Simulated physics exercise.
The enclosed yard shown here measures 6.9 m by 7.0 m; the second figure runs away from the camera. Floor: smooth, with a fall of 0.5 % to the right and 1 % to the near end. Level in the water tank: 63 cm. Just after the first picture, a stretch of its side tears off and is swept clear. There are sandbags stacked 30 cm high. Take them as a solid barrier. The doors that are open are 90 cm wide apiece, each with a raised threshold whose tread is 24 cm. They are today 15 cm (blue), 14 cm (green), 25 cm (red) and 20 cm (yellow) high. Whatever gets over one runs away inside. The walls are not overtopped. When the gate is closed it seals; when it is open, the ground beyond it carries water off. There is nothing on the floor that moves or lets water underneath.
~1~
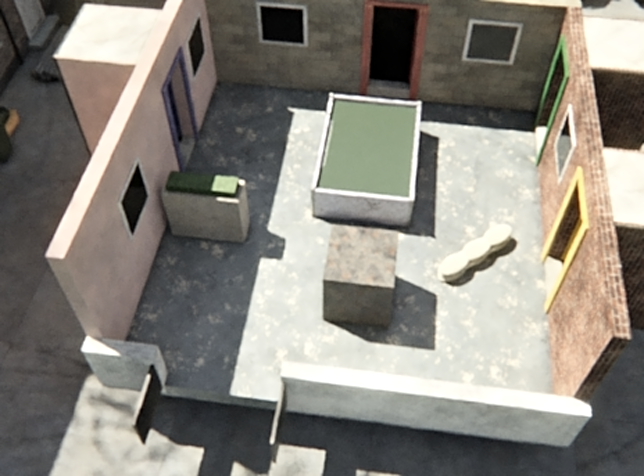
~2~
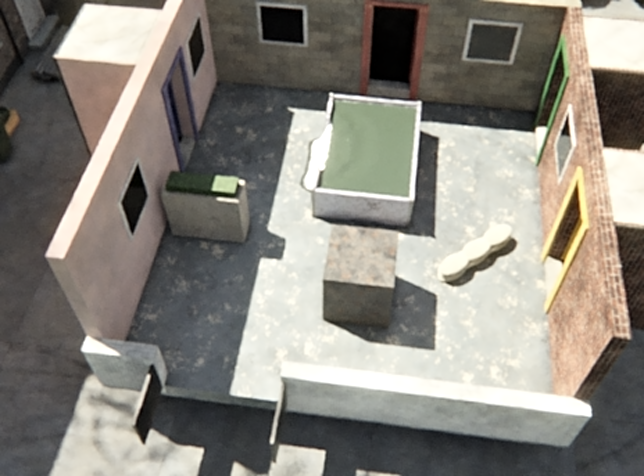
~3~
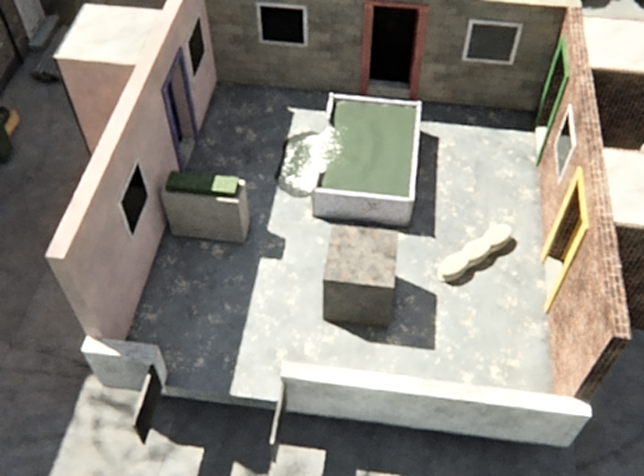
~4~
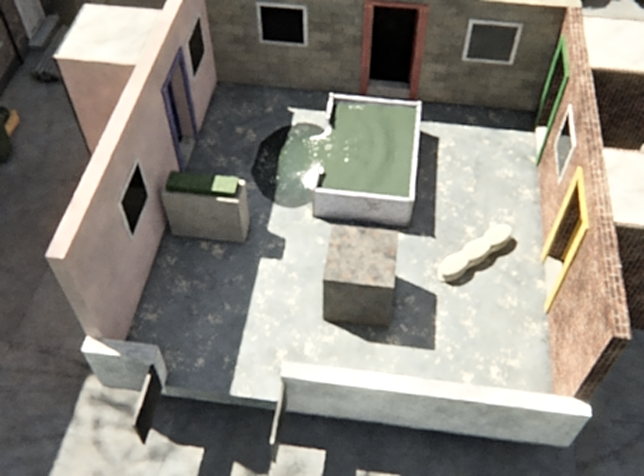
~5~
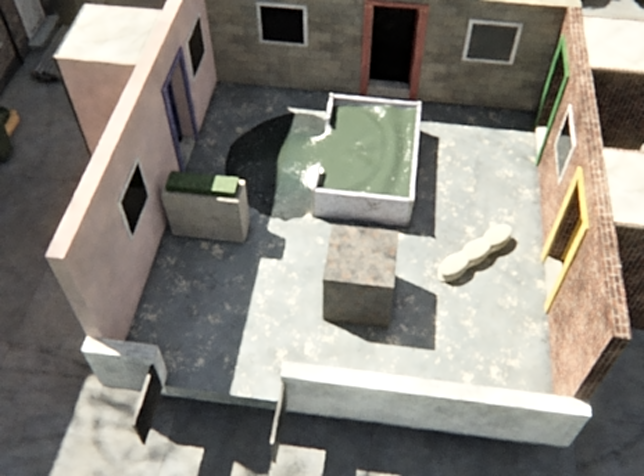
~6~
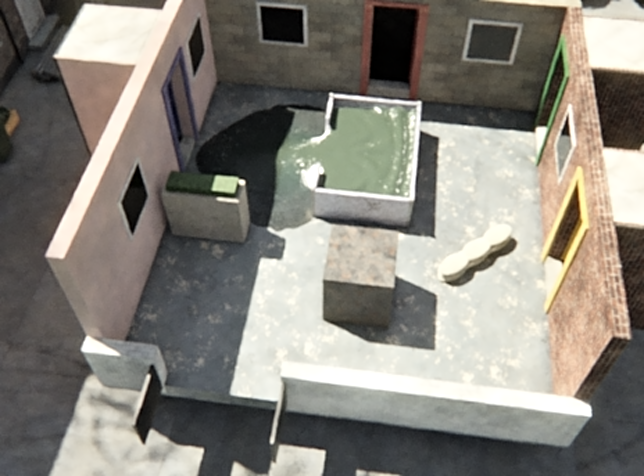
In a walled yard, a tank's left side breaks open and green water spreads leftward across the floor.
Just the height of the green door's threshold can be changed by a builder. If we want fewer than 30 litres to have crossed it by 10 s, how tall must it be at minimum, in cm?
It needs to be roughly 8 cm tall.
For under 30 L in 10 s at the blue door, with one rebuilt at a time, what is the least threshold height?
I'd raise blue to close to 26 cm.
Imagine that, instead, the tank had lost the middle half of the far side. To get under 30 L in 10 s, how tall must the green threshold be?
Some 13.0 centimetres.
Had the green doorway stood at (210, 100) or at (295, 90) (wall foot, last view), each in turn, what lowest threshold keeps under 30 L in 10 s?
You'd want about 18 cm there first, then about 7.5 cm.
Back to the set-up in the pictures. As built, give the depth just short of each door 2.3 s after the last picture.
Lab note, depth in cm: Blue 25; green 0; red 0; yellow 0.
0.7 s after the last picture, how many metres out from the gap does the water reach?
About 3.2 metres out.
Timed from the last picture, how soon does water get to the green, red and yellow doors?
Green 4.5 s, red 2.8 s, yellow 7.5 s.
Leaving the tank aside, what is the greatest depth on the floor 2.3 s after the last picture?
Up to some 27 cm.
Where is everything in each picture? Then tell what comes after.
The first picture shows the water tank at (369, 147) is whole and still, 63 cm deep; the green door at (550, 107) is dry.
In the second picture, the front is at (306, 186), 0.3 m from the gap at (325, 157); 0.3 m2 of floor is wet, 63 cm left at the back.
In the third picture, the gap is at (325, 159), the front 0.8 m out at (280, 176); the back of the water tank holds 63 cm.
In the fourth picture, the gap is at (325, 160), the front 1.3 m out at (256, 174); the back of the water tank holds 62 cm.
In the fifth picture, the gap is at (325, 159), the front 1.8 m out at (230, 169); the back of the water tank holds 56 cm.
In the sixth picture, water pours out at (325, 159) and has run 2.4 m, to (201, 163); about 5 cm deep outside, 54 cm at the back; 4.3 m in a straight line remain to the green door at (550, 107).
Then, 0.7 s after the last picture water covers 20 % of the floor, deepest (35 cm) near (317, 162); it has not reached the green door.
Then, 2.3 s after the last picture water covers 30 % of the floor, deepest (27 cm) near (204, 119); it has not reached the green door.
Then, 9.3 s after the last picture water covers 80 % of the floor, deepest (12 cm) near (191, 213); 10 cm at the green door, 0 litres in over its 14 cm threshold.
At the green door as built, the water peaked near 13 cm, 6.5 s after the last picture.
With a threshold of 7 cm, 44 litres would have come in within the 10 s; with 9.5 cm, 15 litres. So under 30 litres takes about 8 cm.
